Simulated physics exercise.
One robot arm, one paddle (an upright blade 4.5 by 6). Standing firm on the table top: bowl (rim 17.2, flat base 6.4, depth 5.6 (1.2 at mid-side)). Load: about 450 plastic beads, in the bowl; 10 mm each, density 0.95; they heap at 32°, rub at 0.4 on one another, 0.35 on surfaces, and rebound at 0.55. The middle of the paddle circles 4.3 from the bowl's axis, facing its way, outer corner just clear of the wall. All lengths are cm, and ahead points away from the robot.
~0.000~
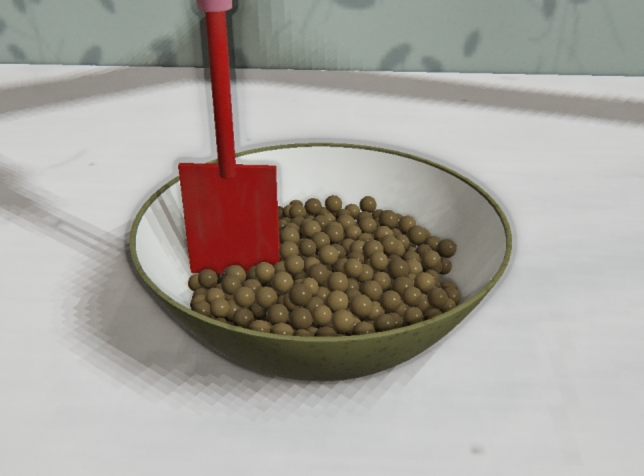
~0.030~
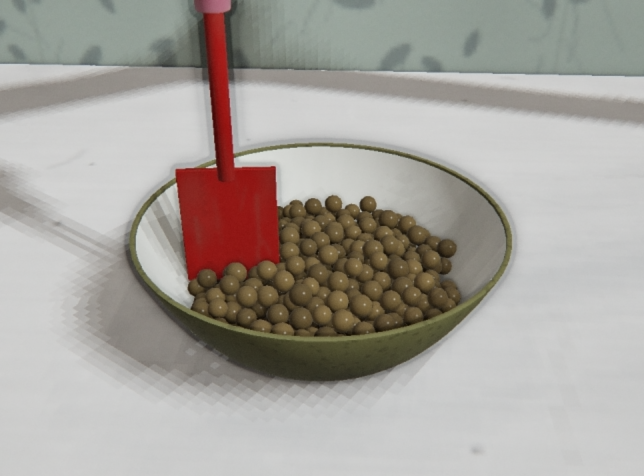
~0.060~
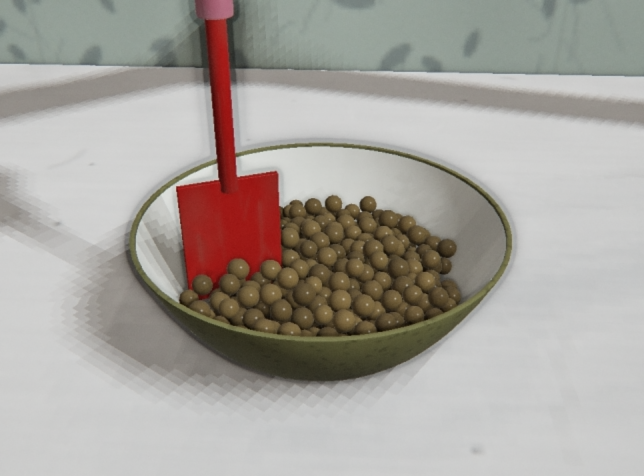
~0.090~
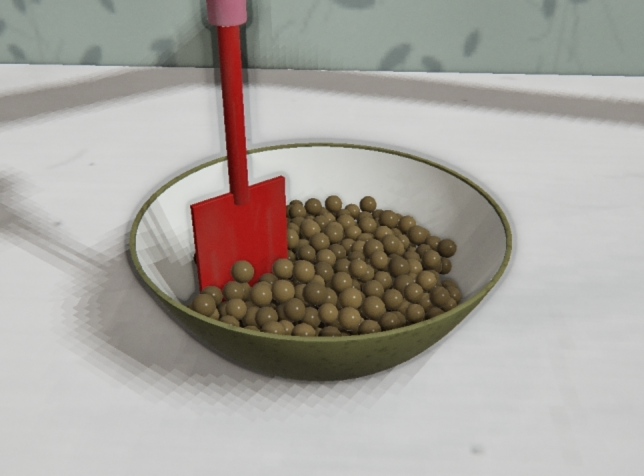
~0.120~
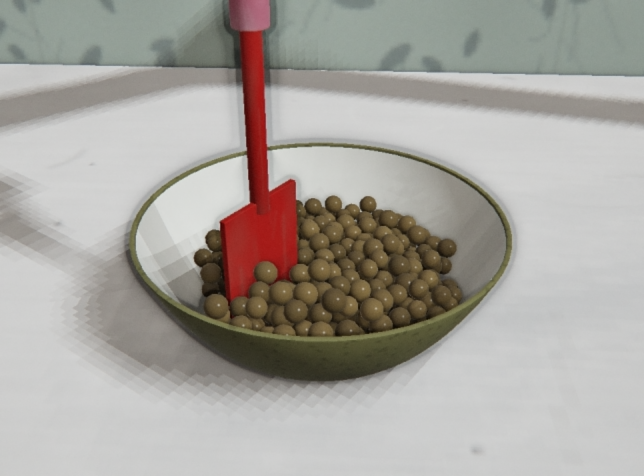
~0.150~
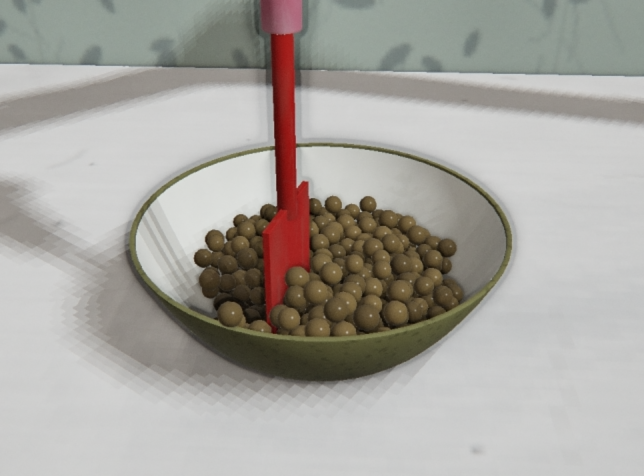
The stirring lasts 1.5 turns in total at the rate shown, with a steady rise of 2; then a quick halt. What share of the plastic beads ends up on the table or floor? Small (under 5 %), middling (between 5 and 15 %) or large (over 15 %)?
On the table or floor the share is middling, between 5 and 15 %.
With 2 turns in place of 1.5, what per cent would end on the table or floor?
Then about 15 per cent.
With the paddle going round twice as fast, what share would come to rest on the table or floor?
Then about 30 per cent.
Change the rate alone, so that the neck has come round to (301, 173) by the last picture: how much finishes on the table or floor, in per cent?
About 10 per cent.
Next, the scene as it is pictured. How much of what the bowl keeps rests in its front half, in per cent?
About 50 per cent.
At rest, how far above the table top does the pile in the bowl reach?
About 5.0 cm.
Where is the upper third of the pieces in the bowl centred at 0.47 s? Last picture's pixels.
Near (318, 205).
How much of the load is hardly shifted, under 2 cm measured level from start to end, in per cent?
Roughly 55 per cent.
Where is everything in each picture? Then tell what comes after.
In the first frame, paddle neck at (225, 135), 0° round; upper third of the load around (328, 265), from x 195 to 450, top at y 205; 448 in the bowl.
In the second frame, paddle neck at (223, 138), 7° round; upper third of the load around (326, 265), from x 195 to 450, top at y 205.
In the third frame, paddle neck at (225, 148), 23° round; upper third of the load around (322, 269), from x 190 to 450, top at y 205.
In the fourth frame, paddle neck at (237, 158), 40° round; upper third of the load around (324, 272), from x 195 to 450, top at y 205.
In the fifth frame, paddle neck at (258, 166), 58° round; upper third of the load around (327, 280), from x 205 to 450, top at y 205.
In the sixth frame, paddle neck at (286, 172), 75° round; upper third of the load around (340, 281), from x 205 to 455, top at y 205; 448 in the bowl.
After 0.47 s, 256° round, highest piece 8 above the table; 418 in the bowl, 17 on the table or floor, 13 in flight or on the tool.
After 0.78 s, 78° round, highest piece 6 above the table; 409 in the bowl, 39 on the table or floor.
After 1.14 s, 180° round, highest piece 5 above the table; 408 in the bowl, 40 on the table or floor.
After 1.84 s, 180° round, highest piece 5 above the table; 408 in the bowl, 40 on the table or floor.
At rest, 408 in the bowl, 40 on the table or floor. That is 9 % on the table or floor.
